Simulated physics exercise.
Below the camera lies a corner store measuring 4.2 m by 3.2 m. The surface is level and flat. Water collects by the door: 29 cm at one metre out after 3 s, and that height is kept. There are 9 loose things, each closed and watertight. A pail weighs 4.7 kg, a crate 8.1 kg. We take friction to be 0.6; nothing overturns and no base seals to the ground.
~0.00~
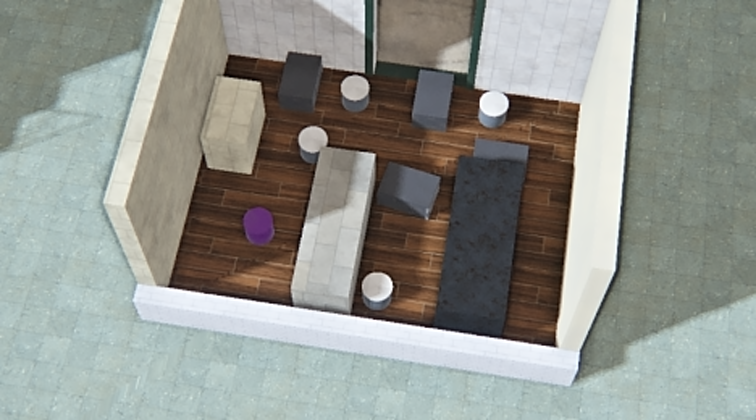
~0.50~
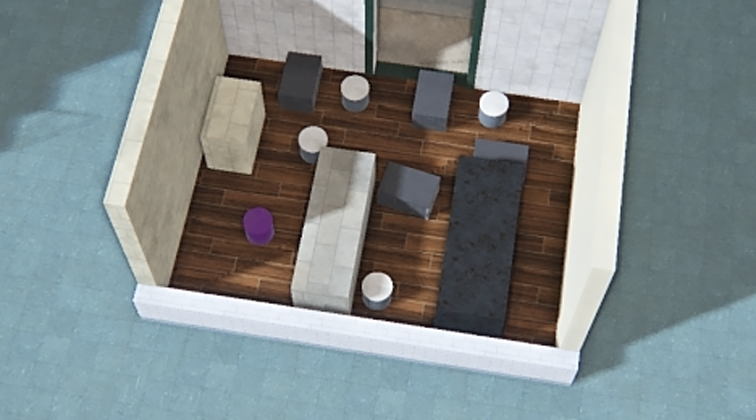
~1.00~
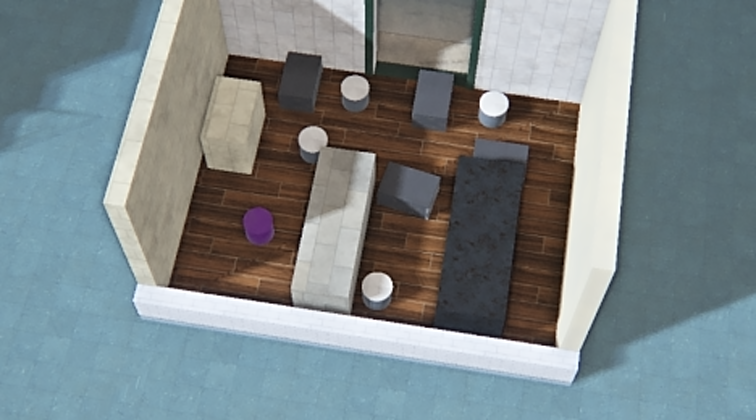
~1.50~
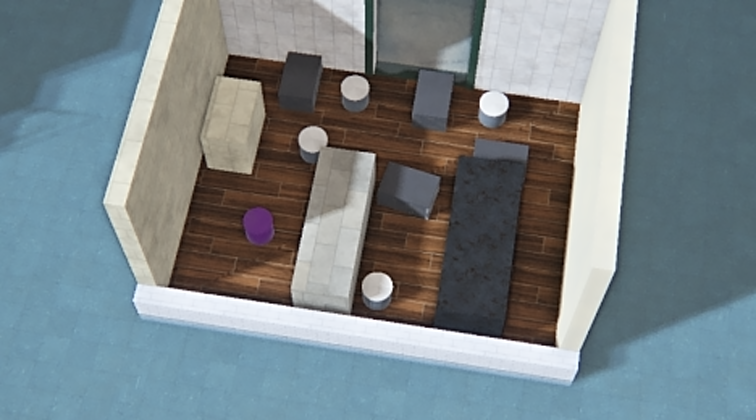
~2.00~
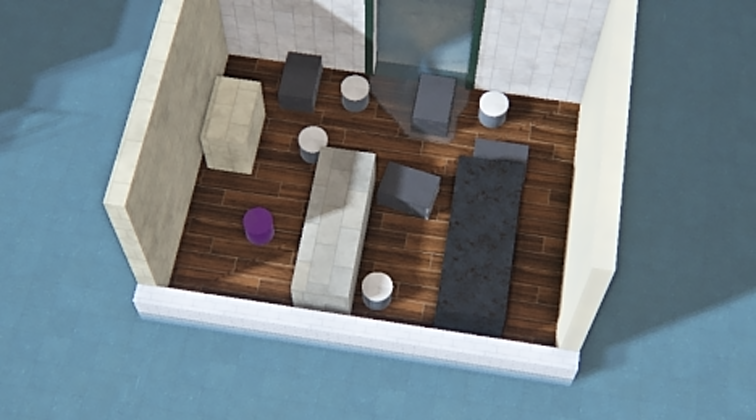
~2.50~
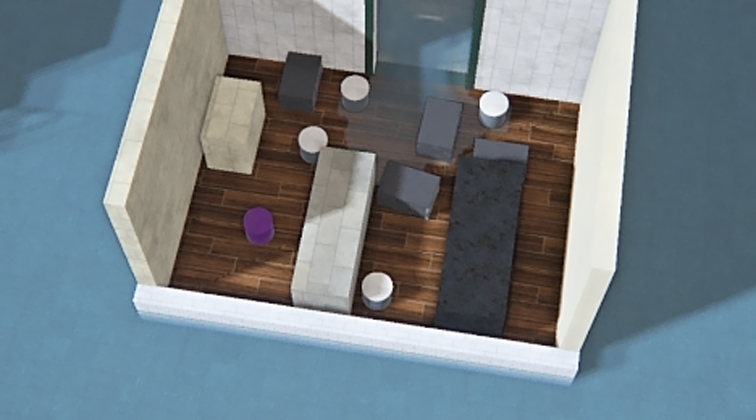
Water gathers outside and enters a small, wood-floored corner store, seen from a steady, high viewpoint looking down. Grey boxes and pale round containers stand around a long whitish block and a dark counter at right, with a beige block and purple pail at left. The paving outside turns bluer, then a thin, clear sheet spreads inward from the back doorway, and the grey box beside it slides slightly forward.
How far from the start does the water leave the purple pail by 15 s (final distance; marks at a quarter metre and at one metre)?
A short shift.
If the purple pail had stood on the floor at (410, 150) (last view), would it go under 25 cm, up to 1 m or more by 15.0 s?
It goes a long way.
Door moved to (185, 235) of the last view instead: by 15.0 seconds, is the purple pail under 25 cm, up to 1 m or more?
The purple pail ends up a great distance away.
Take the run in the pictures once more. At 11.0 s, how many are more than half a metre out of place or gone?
I get 3.
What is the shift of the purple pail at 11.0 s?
30 cm or so by then.
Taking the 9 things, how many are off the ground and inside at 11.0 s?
At that time the total is 9.
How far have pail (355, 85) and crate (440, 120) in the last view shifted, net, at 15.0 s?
Shifts: 40 cm / 200 cm.
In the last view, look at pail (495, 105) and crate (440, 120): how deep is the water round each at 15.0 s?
First roughly 21 cm, second roughly 30 cm.
After 3.5 s the purple pail is near (258, 221), 0.0 m from its start, aground; 1 afloat.
After 6.8 s the purple pail is near (285, 254), 0.5 m from its start, aground; 8 afloat.
After 11.0 s the purple pail is near (284, 232), 0.3 m from its start, afloat; 9 afloat.
After 15.0 s the purple pail is near (270, 244), 0.4 m from its start, afloat; 9 afloat.
